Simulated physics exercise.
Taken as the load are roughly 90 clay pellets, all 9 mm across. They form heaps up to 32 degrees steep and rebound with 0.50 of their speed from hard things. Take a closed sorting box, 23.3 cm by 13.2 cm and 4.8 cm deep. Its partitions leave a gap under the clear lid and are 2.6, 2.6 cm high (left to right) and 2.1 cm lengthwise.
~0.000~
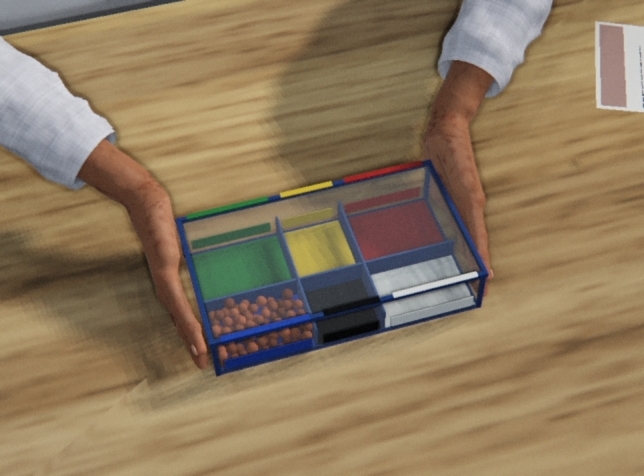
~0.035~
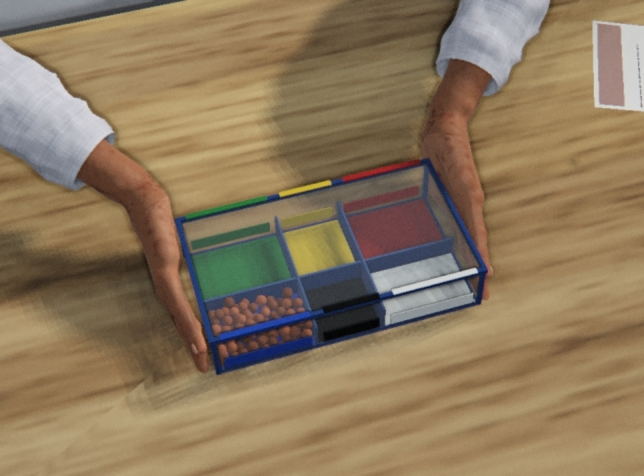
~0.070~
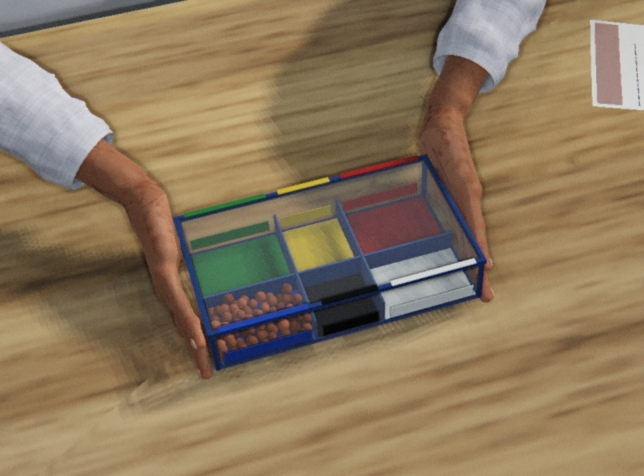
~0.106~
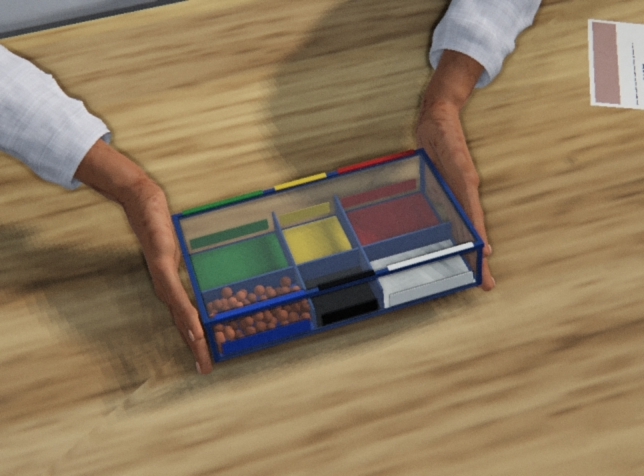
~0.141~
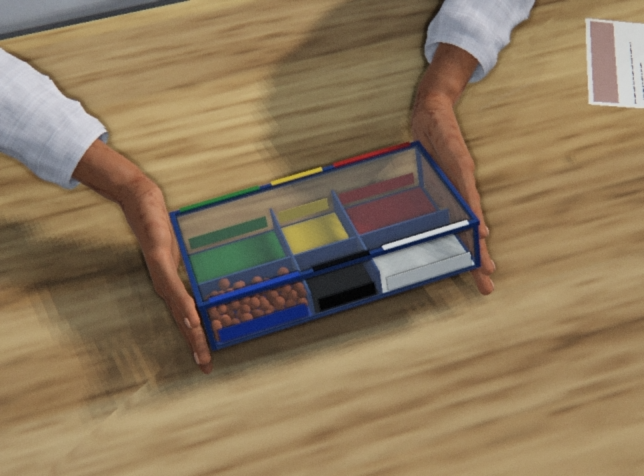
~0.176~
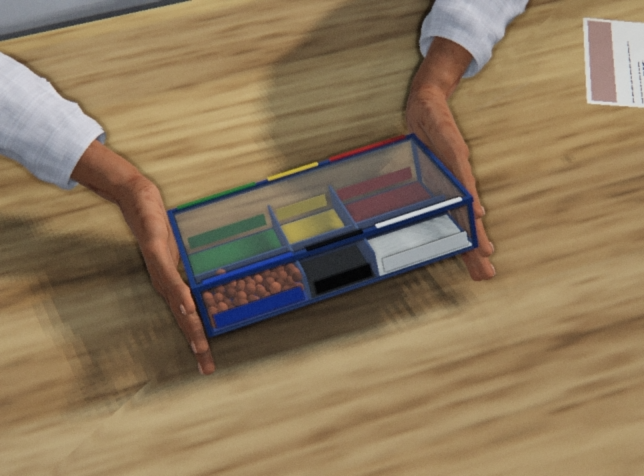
Clear-lidded sorting box tilting backward between two hands above a wooden surface, its near side rising, brown pellets remaining in the blue compartment.
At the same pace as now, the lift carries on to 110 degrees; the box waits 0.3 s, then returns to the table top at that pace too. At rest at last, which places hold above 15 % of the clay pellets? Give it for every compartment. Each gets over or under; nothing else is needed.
My prediction: Red: Does not qualify, blue: Does not qualify, green: Qualifies, yellow: Does not qualify, white: Does not qualify, black: Does not qualify.
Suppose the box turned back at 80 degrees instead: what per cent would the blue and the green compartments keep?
In per cent, blue 45 and green 55.
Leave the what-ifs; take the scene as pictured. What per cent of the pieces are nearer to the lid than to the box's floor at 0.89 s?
Roughly 80 per cent.
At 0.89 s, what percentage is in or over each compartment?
Shares - red: 0, blue: 0, green: 95, yellow: 0, white: 0, black: 0.
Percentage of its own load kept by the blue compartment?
My estimate is roughly 0 percent.
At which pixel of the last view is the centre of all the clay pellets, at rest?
Once everything settles, the centre is around (224, 258).
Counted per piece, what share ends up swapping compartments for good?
100 %.
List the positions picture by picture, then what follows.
Box tilt 0 degrees, front corners at (213, 341) and (482, 273); blue 100 %, in the first frame.
Box tilt 1 degrees, front corners at (213, 339) and (482, 269), in the second frame.
Box tilt 4 degrees, front corners at (212, 333) and (481, 260), lowest corner left back, in the third frame.
Box tilt 8 degrees, front corners at (208, 321) and (478, 243), lowest corner left back, in the fourth frame.
Box tilt 15 degrees, front corners at (203, 305) and (474, 222), lowest corner left back, in the fifth frame.
Box tilt 21 degrees, front corners at (197, 287) and (467, 199), lowest corner left back; blue 100 %. The box's pace is about 180 degrees a second, in the sixth frame.
After 0.89 s, tilt 110 degrees; green 95 %.
Then, at 1.36 s, tilt 61 degrees; green 100 %.
Then, at 1.91 s, tilt 0 degrees; green 100 %.
At rest (2.6 s), red 0 %, blue 0 %, green 100 %, yellow 0 %, white 0 %, black 0 %.
